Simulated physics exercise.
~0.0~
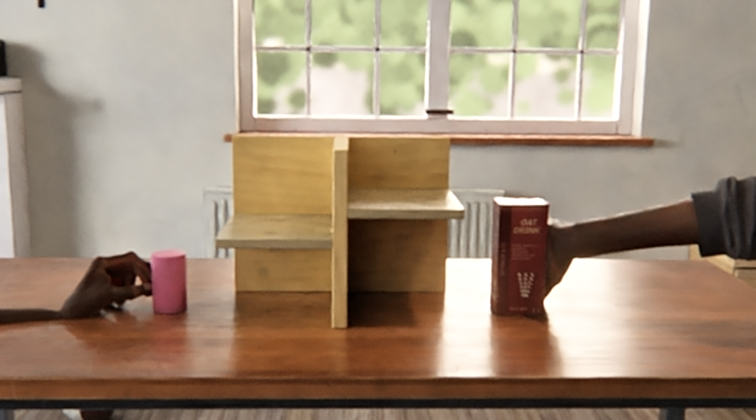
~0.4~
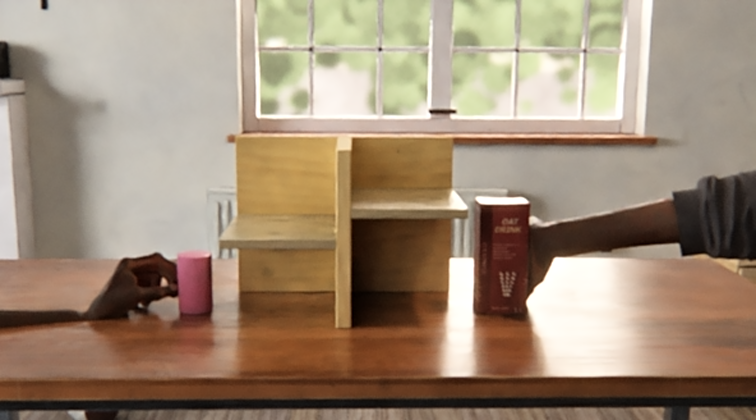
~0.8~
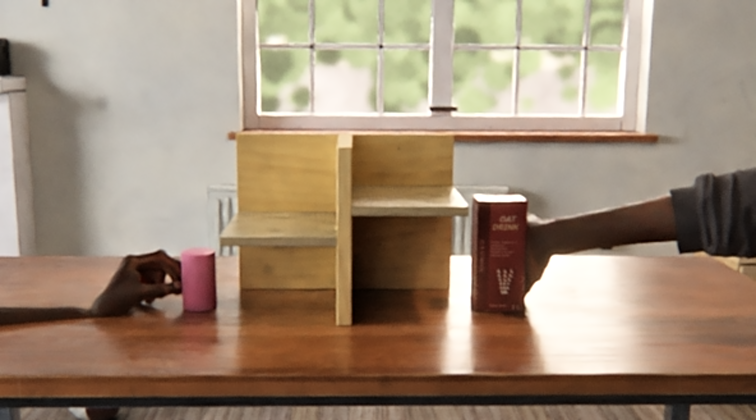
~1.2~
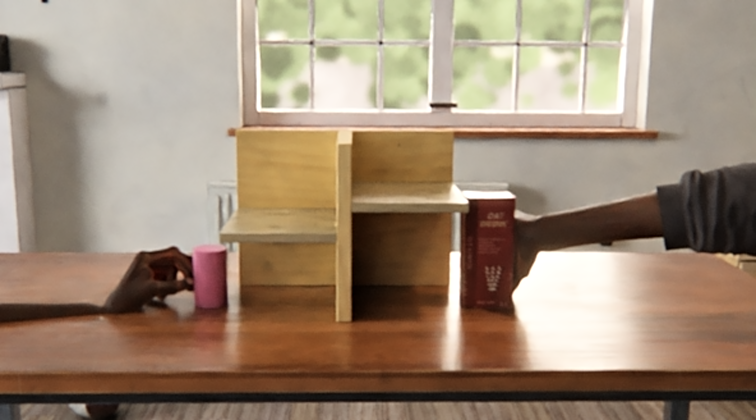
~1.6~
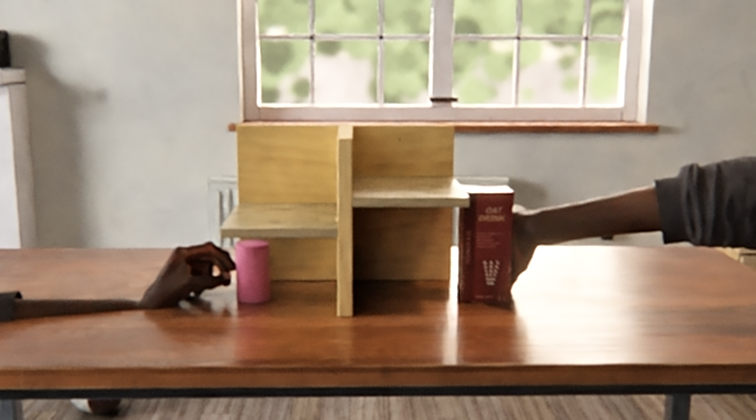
At the start, a wooden stand with a low shelf on the left and a higher one on the right sits on a table, while one hand holds a pink candle and another grips a red carton on either side. The hands slide both upright objects inward, the candle moving right and the carton left. After a brief pause, they continue toward the openings. The carton reaches the edge of the right shelf and stops there, too tall to pass beneath. The candle keeps moving right and ends upright under the left shelf.
